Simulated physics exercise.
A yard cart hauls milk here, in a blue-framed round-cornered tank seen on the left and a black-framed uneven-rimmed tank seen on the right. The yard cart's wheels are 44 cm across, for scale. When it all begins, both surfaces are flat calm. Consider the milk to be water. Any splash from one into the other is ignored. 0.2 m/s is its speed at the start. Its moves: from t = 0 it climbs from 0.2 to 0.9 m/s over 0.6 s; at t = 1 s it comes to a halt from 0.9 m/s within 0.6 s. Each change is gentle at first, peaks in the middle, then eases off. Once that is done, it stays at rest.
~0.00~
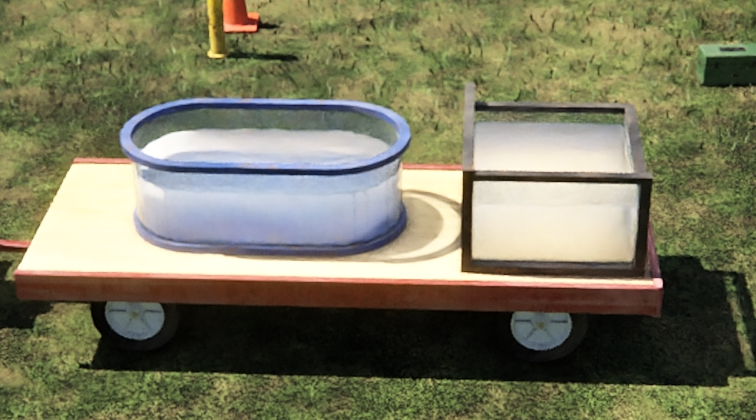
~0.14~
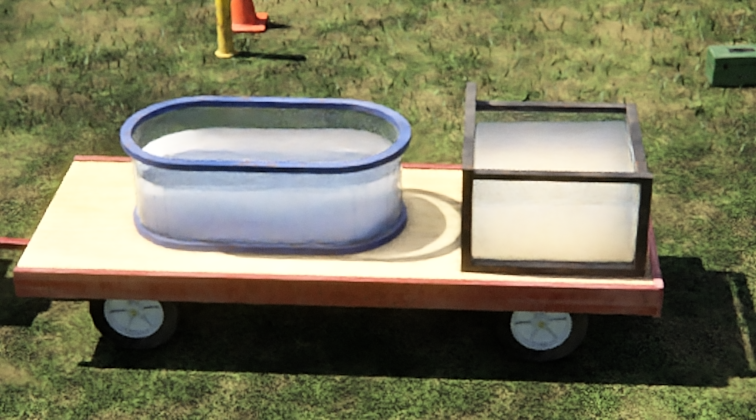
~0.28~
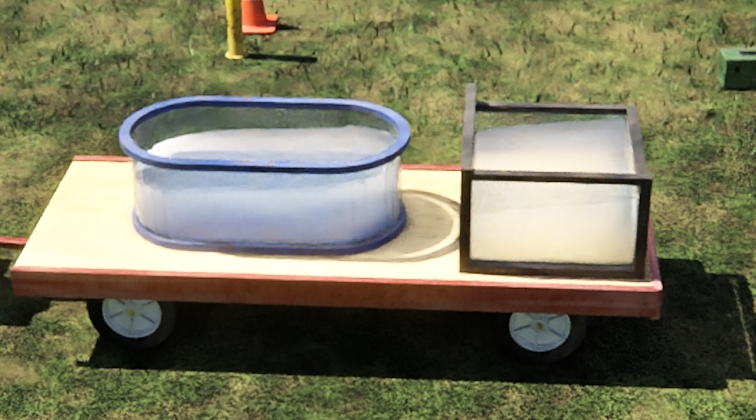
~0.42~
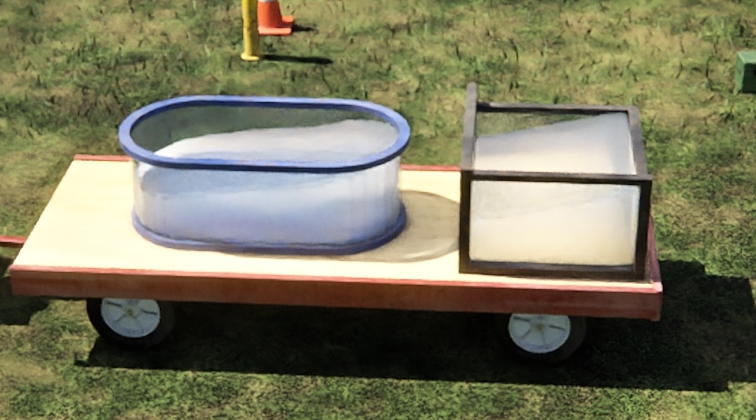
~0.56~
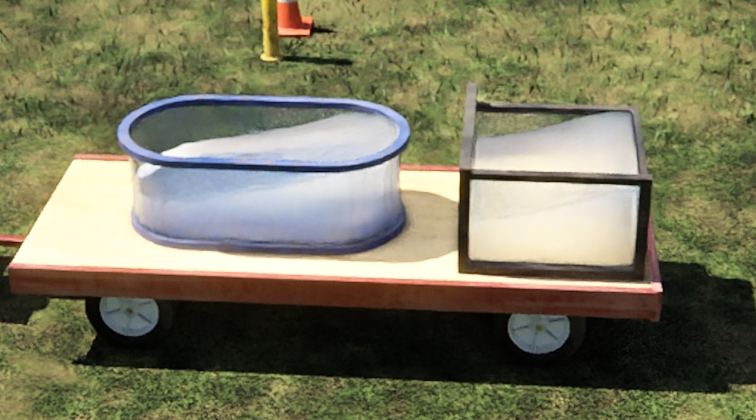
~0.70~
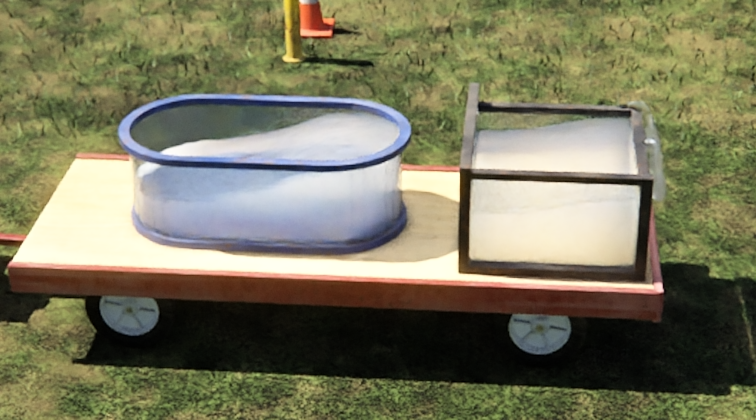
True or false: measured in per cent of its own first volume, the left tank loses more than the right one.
True.
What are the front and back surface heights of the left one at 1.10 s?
Level, front = 34 cm; level, back = 28 cm.
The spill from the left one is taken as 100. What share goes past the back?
It comes to about 30 per cent of the spill.
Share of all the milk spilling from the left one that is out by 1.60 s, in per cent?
Roughly 10 % of the total.
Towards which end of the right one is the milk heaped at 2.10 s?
Rearward.
By 1.10 s the left one has lost nothing (front 34 cm, back 27 cm); the right one has lost 1 per cent, over the back (front 42 cm, back 25 cm).
By 1.60 s the left one has lost 1 per cent, over the front (front 52 cm, back 10 cm); the right one has lost 1 per cent, over the back (front 36 cm, back 29 cm).
By 2.10 s the left one has lost 4 per cent, over the front (front 26 cm, back 41 cm); the right one has lost 1 per cent, over the back (front 26 cm, back 35 cm).
By 4.59 s the left one has lost 8 per cent, mostly over the front, some over the back; the right one has lost 1 per cent, over the back.
